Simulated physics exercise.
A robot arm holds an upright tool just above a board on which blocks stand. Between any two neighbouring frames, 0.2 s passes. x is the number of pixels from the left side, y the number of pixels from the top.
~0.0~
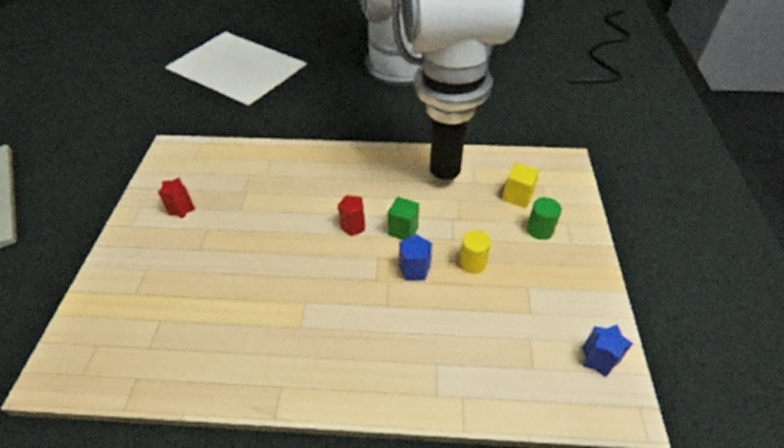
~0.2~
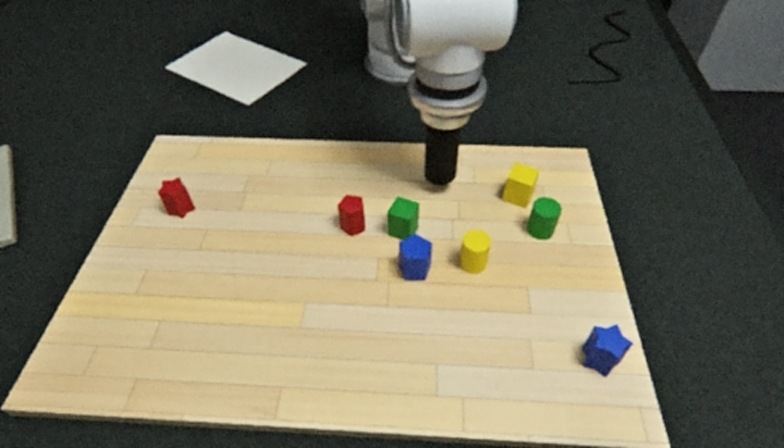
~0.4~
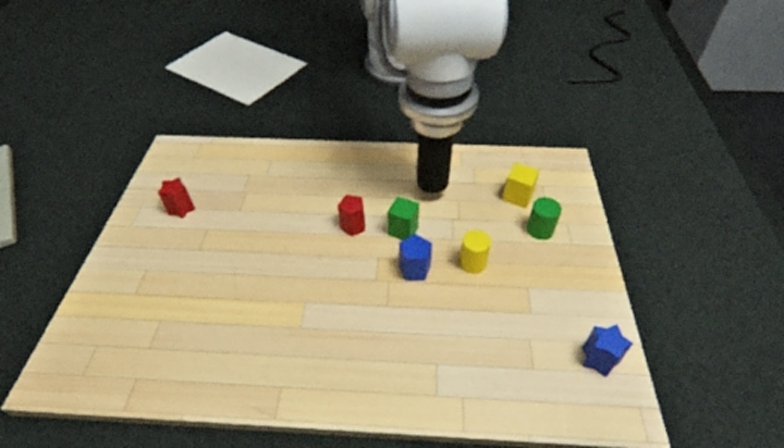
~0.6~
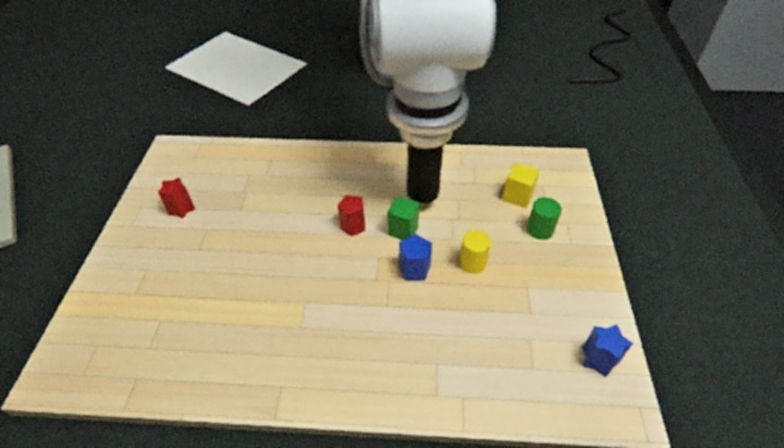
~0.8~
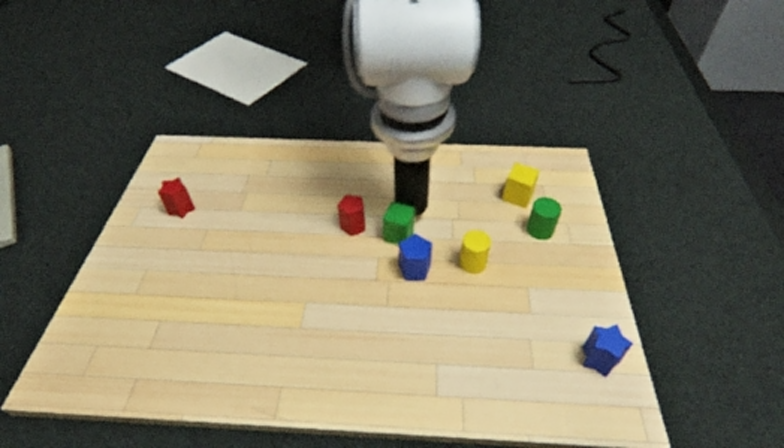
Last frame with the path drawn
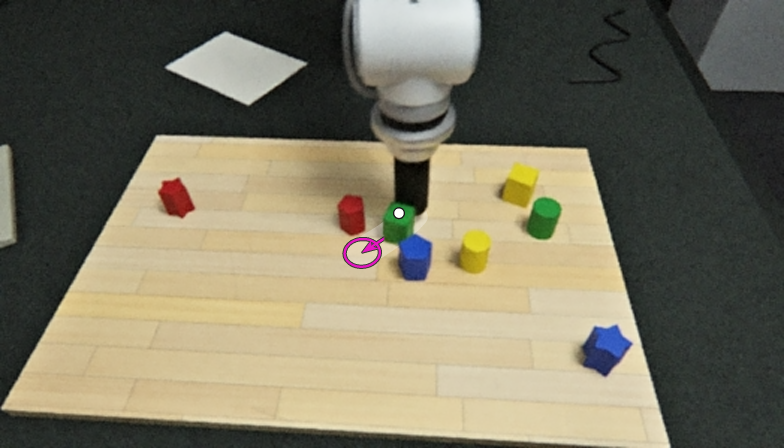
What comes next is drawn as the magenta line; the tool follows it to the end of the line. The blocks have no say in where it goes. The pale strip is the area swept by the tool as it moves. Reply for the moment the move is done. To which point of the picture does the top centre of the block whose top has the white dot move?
It will end up at (361, 256).
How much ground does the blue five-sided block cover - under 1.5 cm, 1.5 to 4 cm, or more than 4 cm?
Less than 1.5 cm.
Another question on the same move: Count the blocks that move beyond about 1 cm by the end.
It moves one block.
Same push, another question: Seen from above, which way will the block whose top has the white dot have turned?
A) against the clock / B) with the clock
My answer is option A.
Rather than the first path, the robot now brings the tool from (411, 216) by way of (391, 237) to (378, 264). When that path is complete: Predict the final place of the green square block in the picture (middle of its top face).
(361, 264)
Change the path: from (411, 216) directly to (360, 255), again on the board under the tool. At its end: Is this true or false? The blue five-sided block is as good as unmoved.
The claim holds.
Drawn move, from (411, 216) by way of (389, 235) to (362, 253); the dot is on the green square block.
What follows on the original path. Halfway along, tool at (388, 225); green square block at (377, 236), turned 15° anticlockwise.
At the end, tool at (361, 241); red five-sided block still; green square block at (361, 256), turned 35° anticlockwise; blue five-sided block still.
